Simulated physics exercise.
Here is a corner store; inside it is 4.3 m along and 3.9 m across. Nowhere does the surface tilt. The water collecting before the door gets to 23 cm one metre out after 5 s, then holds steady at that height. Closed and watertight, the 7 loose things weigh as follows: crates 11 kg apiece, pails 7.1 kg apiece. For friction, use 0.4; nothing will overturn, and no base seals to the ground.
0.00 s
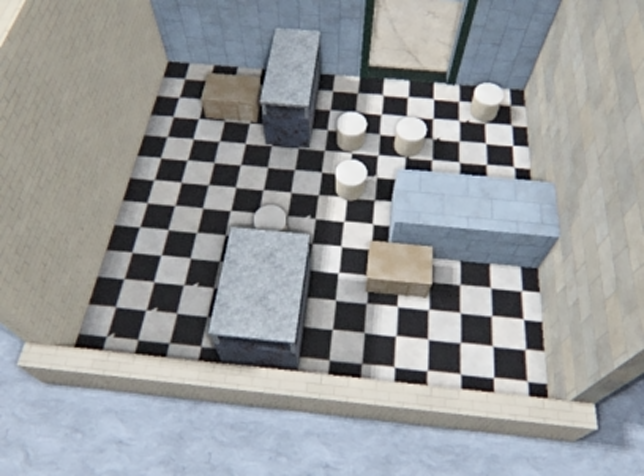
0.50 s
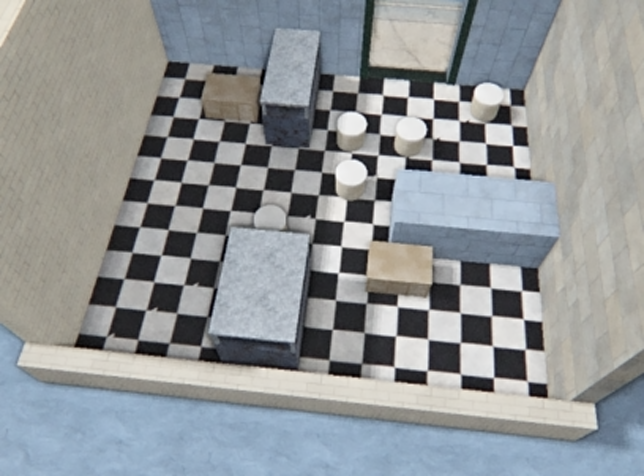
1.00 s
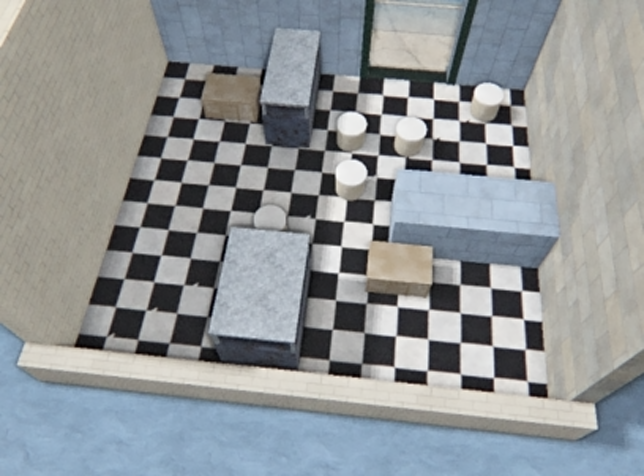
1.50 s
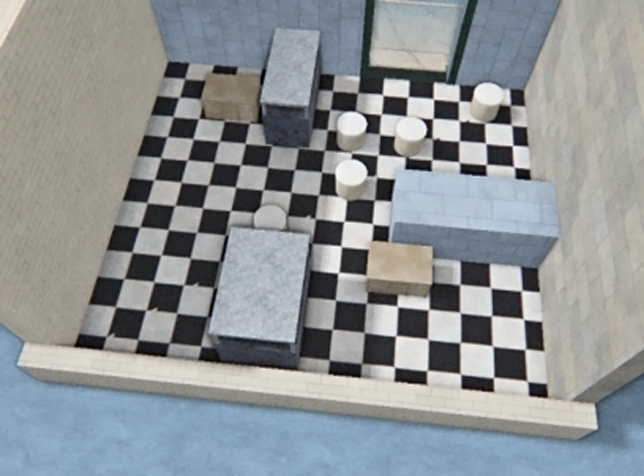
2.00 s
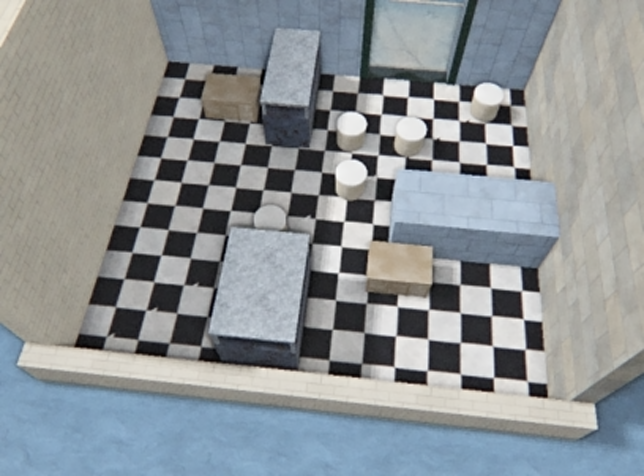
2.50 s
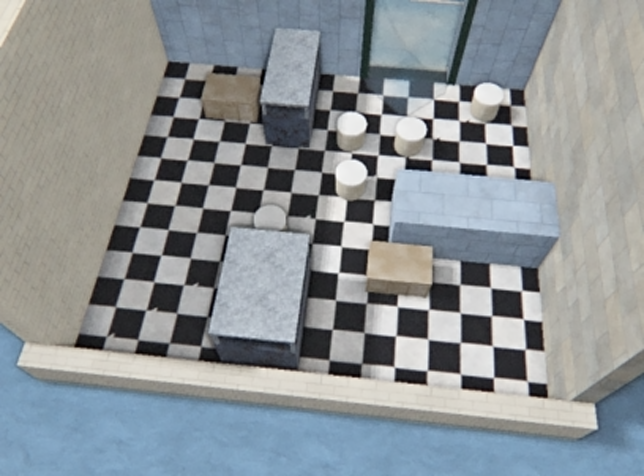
In a tiled corner store, bluish water rises behind the door and starts seeping inside.
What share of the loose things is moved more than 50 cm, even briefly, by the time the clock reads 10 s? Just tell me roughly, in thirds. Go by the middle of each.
Prediction: A high fraction.
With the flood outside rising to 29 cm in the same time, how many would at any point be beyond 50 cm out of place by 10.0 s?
Then 6.
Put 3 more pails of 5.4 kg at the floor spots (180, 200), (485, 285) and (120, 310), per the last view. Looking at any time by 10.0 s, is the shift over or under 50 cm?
The three, in order: Smaller shift, smaller shift, smaller shift.
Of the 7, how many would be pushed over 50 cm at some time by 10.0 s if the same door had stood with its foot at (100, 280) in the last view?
In that case the number is 3.
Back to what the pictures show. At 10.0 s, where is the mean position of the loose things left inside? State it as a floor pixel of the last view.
Mean floor pixel: About (316, 230).
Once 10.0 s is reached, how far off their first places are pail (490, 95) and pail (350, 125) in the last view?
They sit 80 cm and 120 cm away, in the order given.
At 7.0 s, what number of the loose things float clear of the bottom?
The count is 0.
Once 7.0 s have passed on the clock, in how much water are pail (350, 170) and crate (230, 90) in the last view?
About 7 and 0 cm.
After 3.5 s 0 of 7 are over 50 cm from their spots; 0 afloat.
After 4.5 s 0 of 7 are over 50 cm from their spots; 0 afloat.
After 7.0 s 3 of 7 are over 50 cm from their spots; 0 afloat.
After 10.0 s 6 of 7 are over 50 cm from their spots, and 6 have been at some point; 3 afloat.
